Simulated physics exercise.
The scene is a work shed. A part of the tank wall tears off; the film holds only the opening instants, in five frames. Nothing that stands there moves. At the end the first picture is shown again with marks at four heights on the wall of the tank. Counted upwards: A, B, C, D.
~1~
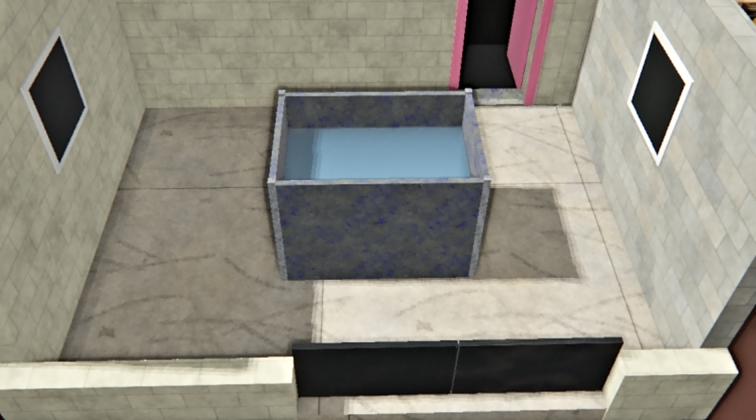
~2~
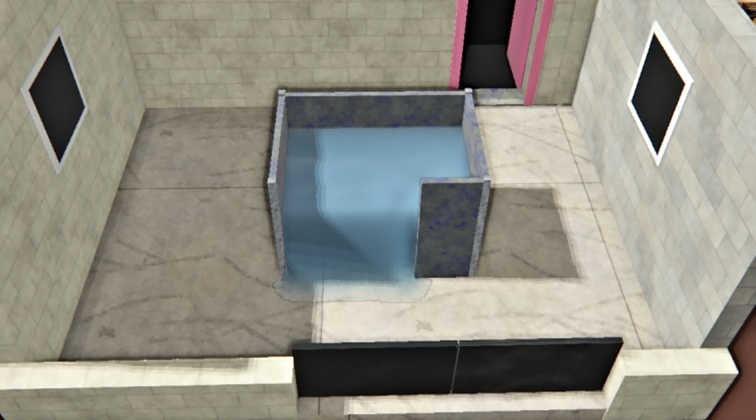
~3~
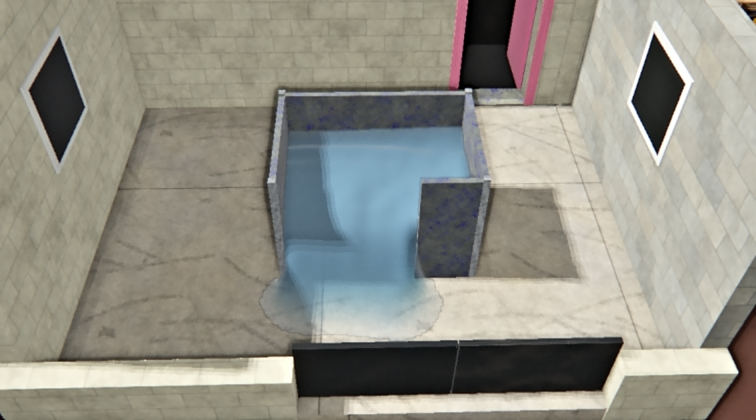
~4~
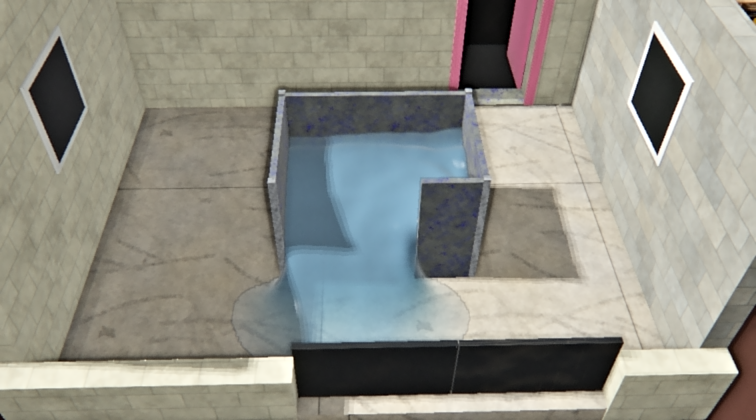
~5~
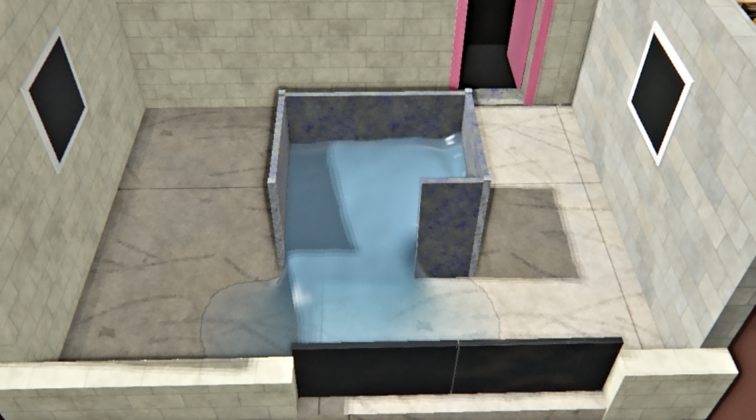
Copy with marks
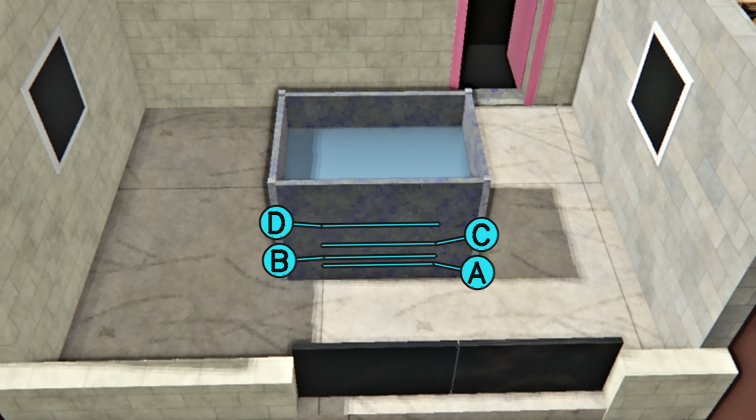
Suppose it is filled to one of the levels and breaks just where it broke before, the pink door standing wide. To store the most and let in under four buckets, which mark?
Mark C.
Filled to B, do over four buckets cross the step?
No.
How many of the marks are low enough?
Three of the four.
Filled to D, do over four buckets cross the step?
Yes, it does.
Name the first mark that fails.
That would be D.
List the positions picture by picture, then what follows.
Water in the tank at rest, its middle at (377, 165); foot of the pink doorway at (490, 104); shut gate at (457, 350).
Water covers 2 % of the ground and shows as far out as (422, 290).
Water covers 5 % of the ground and shows as far out as (270, 297).
Water covers 10 % of the ground and shows as far out as (454, 309).
Water covers 15 % of the ground and shows as far out as (213, 314).
On the marked copy, A at (379, 264); B at (379, 256); C at (379, 244); D at (379, 225); from the bottom up A, B, C, D.
For mark A, nothing gets over.
For mark B, nothing gets over.
For mark C, a splash gets over, under a bucket.
For mark D, about 8 bucketfuls get in.
